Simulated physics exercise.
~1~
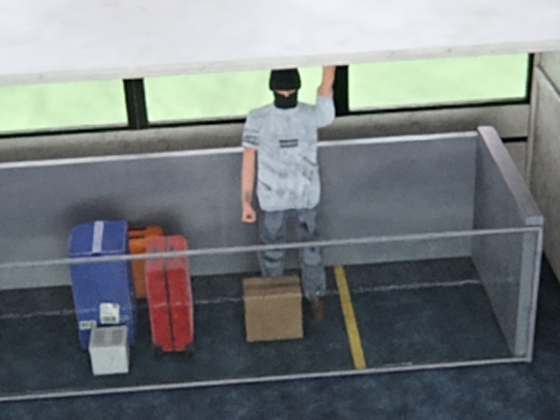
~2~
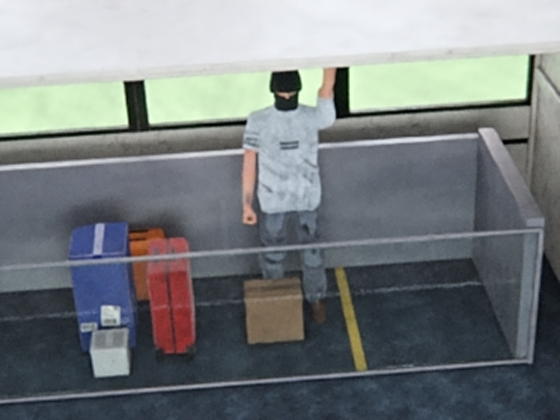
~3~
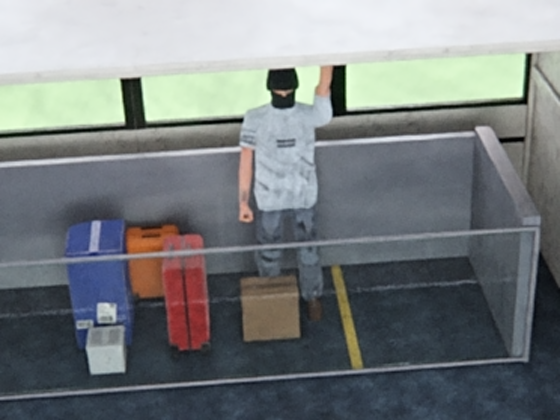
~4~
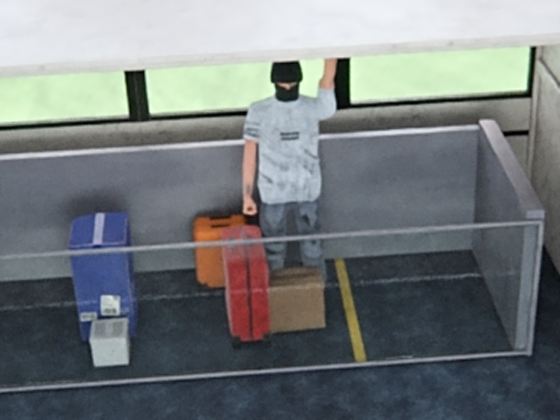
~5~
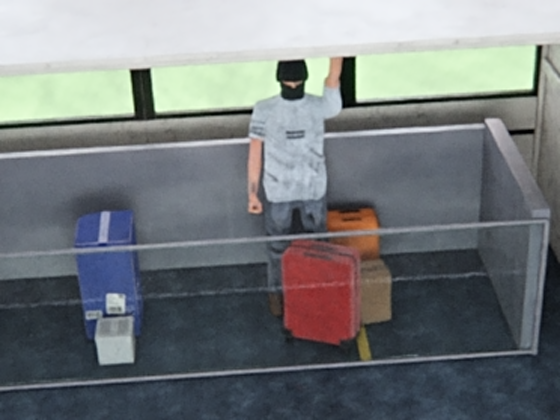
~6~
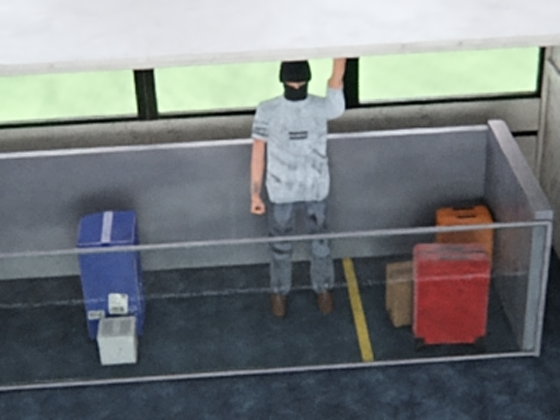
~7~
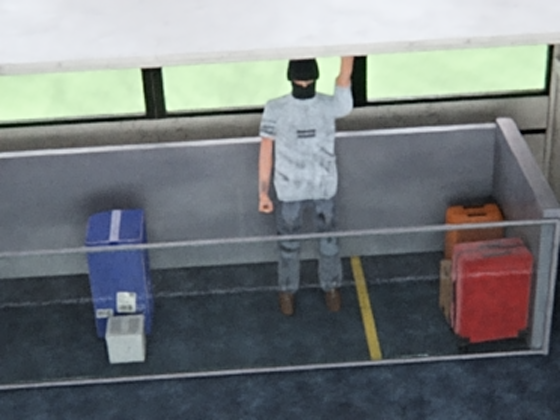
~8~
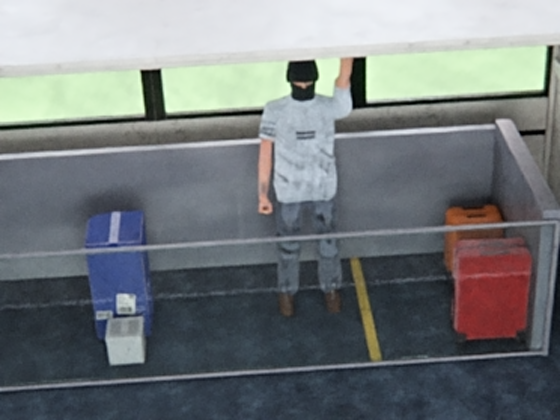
At first, a masked person in a grey shirt stands in a shuttle bay, one arm raised to hold on, with a blue bag, a white tub, and orange and red cases on the left and a brown carton near their feet. The orange and red cases begin sliding right, and the red one reaches the carton, which starts moving too. All three travel past the person, the cases overtaking the carton beyond the yellow line. They come to rest by the right wall, the red case in front hiding the carton. The blue bag and white tub stay left of the line.
